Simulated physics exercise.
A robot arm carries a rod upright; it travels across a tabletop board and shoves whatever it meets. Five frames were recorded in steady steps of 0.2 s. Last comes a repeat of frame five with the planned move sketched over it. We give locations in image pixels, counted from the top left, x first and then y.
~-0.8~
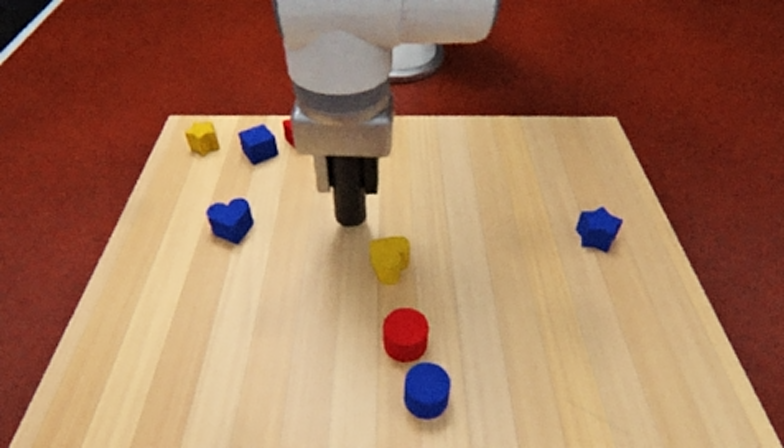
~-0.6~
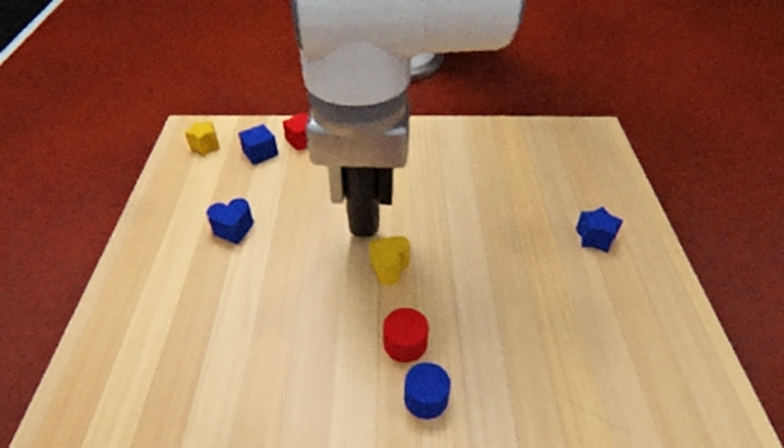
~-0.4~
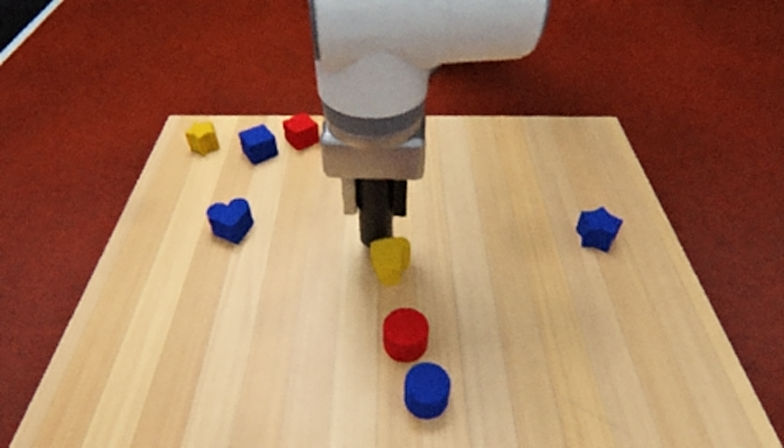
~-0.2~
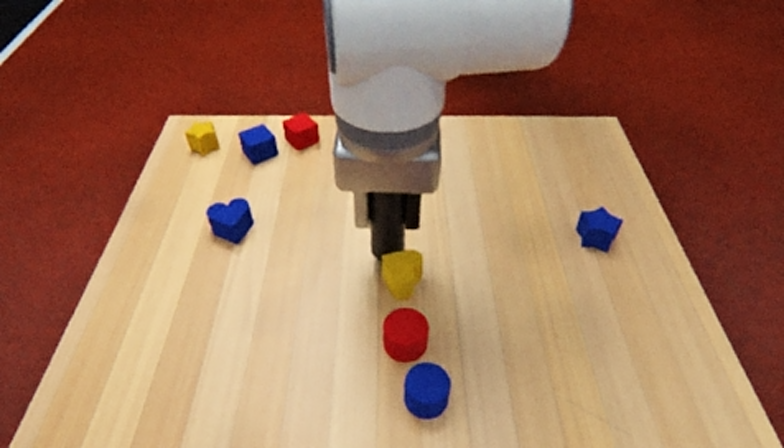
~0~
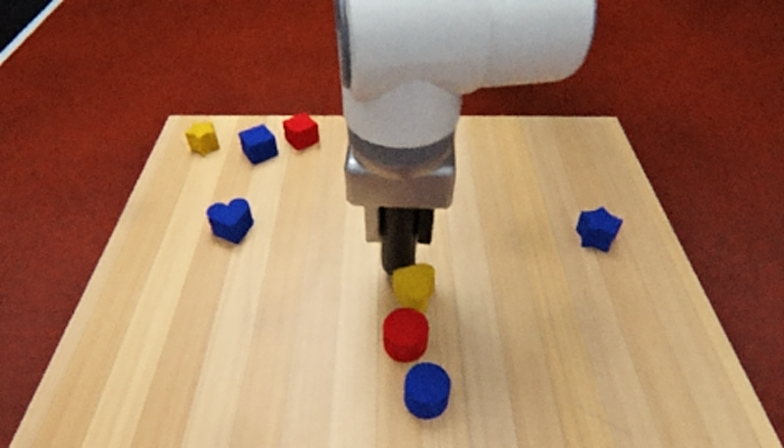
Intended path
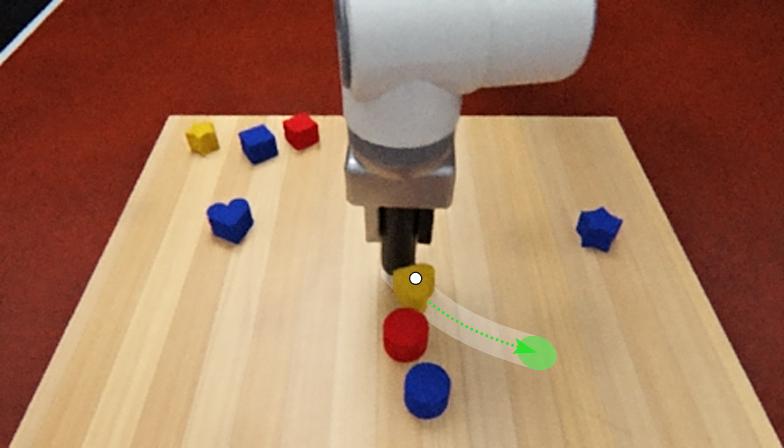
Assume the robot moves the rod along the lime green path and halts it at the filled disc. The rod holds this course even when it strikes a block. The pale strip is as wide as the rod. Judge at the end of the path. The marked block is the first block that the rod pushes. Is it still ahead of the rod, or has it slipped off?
Expect to find it next to or behind the rod.
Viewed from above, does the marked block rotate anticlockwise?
Short answer: No.
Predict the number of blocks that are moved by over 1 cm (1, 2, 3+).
Number moved: 1.
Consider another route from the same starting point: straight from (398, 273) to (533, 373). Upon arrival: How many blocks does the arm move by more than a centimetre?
By the end, one block will have moved.
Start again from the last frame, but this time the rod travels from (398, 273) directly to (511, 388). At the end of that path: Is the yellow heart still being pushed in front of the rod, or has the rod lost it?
The rod still drives it.
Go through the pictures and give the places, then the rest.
The first frame shows rod's lower end at (351, 216); red round block at (406, 325); yellow heart at (390, 250).
The second frame shows rod at (364, 226); blocks still.
The third frame shows rod at (376, 237); blocks still.
The fourth frame shows rod at (388, 250); yellow heart at (403, 264).
The fifth frame shows rod at (398, 264); red round block at (406, 325); yellow heart at (416, 278).
Drawn move, from (398, 273) through (433, 305) and (480, 333) to (537, 353); the dot is on the yellow heart.
The first path, step by step. One third of the way, rod at (434, 297); yellow heart at (452, 316).
Two thirds of the way, rod at (484, 325); yellow heart at (487, 351), turned 40° clockwise.
At the end, rod at (540, 344); red round block still; yellow heart at (489, 353), turned 50° clockwise.
